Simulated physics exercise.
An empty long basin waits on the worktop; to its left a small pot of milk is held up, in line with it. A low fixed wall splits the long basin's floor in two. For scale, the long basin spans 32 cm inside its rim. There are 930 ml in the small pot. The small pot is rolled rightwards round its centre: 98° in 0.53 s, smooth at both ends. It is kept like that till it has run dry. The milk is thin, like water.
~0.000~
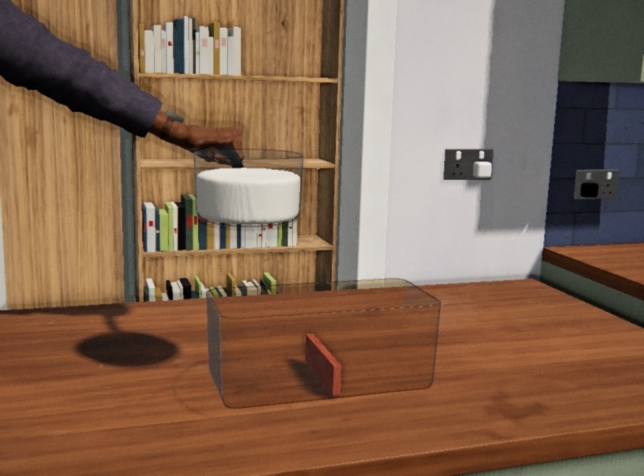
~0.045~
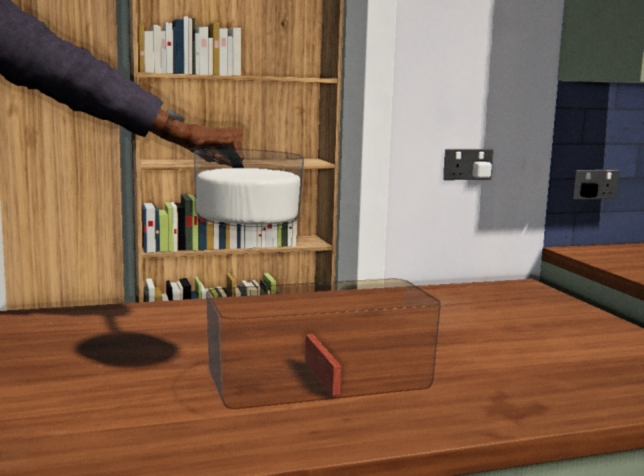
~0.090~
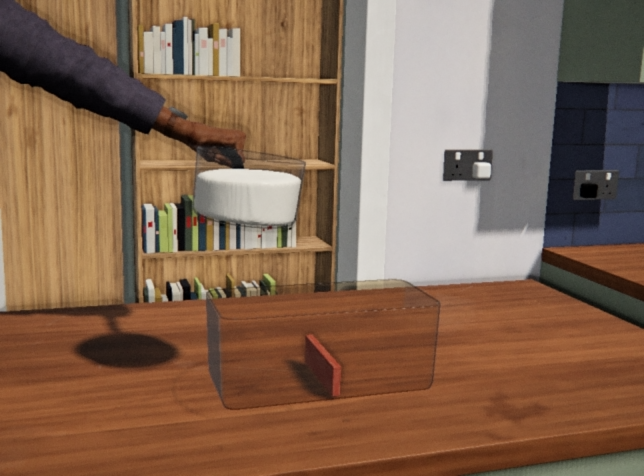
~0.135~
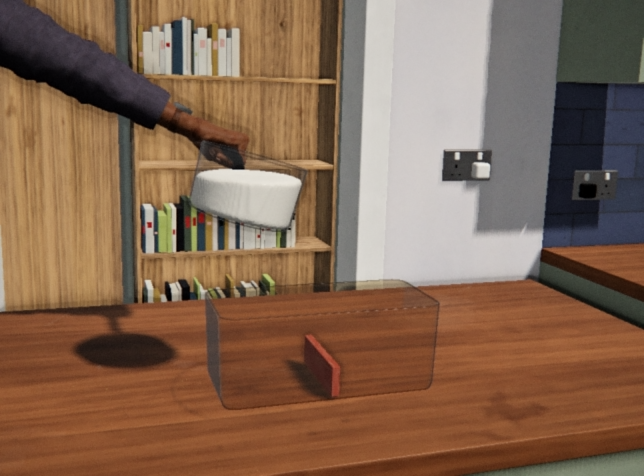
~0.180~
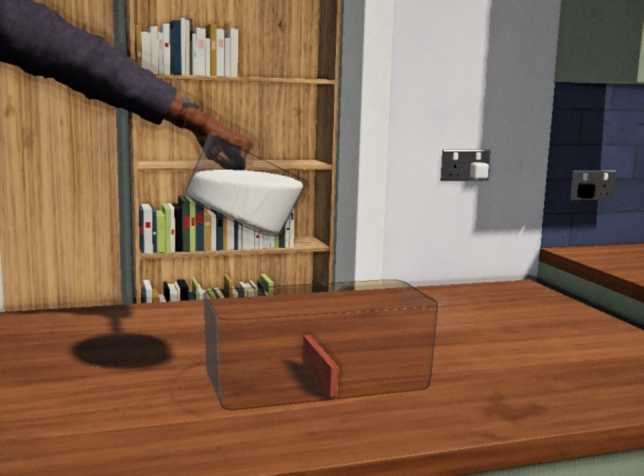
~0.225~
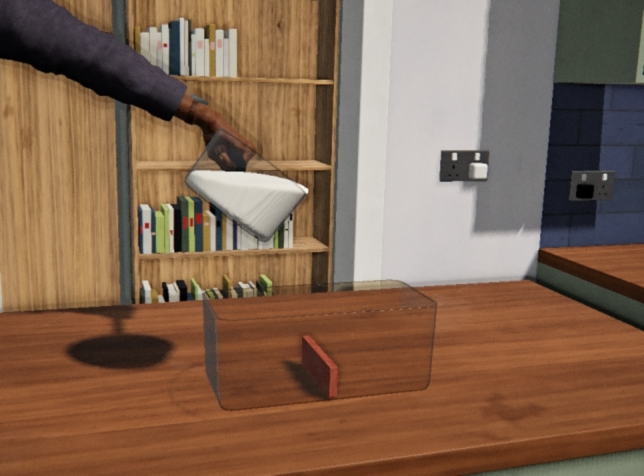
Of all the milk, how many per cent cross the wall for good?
About 79 per cent.
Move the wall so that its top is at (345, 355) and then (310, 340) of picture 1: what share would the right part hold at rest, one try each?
First 35, then 90 per cent.
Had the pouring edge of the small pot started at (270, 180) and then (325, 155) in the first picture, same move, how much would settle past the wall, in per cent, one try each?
First 15, then 85 per cent.
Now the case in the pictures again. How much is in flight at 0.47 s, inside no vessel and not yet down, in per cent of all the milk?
Near 46 in a hundred.
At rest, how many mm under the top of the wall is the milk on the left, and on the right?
Left about 38 mm, right about 12 mm.
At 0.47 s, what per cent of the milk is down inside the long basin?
Some 14 per cent.
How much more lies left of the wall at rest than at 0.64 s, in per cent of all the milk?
About 10 per cent.
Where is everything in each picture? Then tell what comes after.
Tilt 0°; pouring edge (300, 155); surface from (196, 175) to (297, 174); the long basin's rim runs from (214, 305) to (423, 292); the wall's top is at (322, 350), in the first frame.
Tilt 2°; pouring edge (301, 157); surface from (197, 175) to (297, 175), in the second frame.
Tilt 7°; pouring edge (302, 163); surface from (197, 176) to (297, 177), in the third frame.
Tilt 15°; pouring edge (304, 171); surface from (196, 176) to (298, 178), in the fourth frame.
Tilt 25°; pouring edge (304, 181); surface from (193, 177) to (300, 180), in the fifth frame.
Tilt 37°; pouring edge (302, 194); surface from (189, 174) to (303, 187); 1 per cent is over the edge, in the sixth frame.
Then, 0.47 s in, the tilt is 94° and 40 per cent is still to pour, 0 is left of the wall and 13 right of it.
Then, 0.64 s in, the tilt is 98° and 13 per cent is still to pour, 9 is left of the wall and 67 right of it.
Then, 0.83 s in, the tilt is 98° and 4 per cent is still to pour, 14 is left of the wall and 75 right of it.
Then, 1.03 s in, the tilt is 98° and 1 per cent is still to pour, 17 is left of the wall and 79 right of it.
Finally, 20 per cent lies left of the wall, 79 right of it and 1 outside.
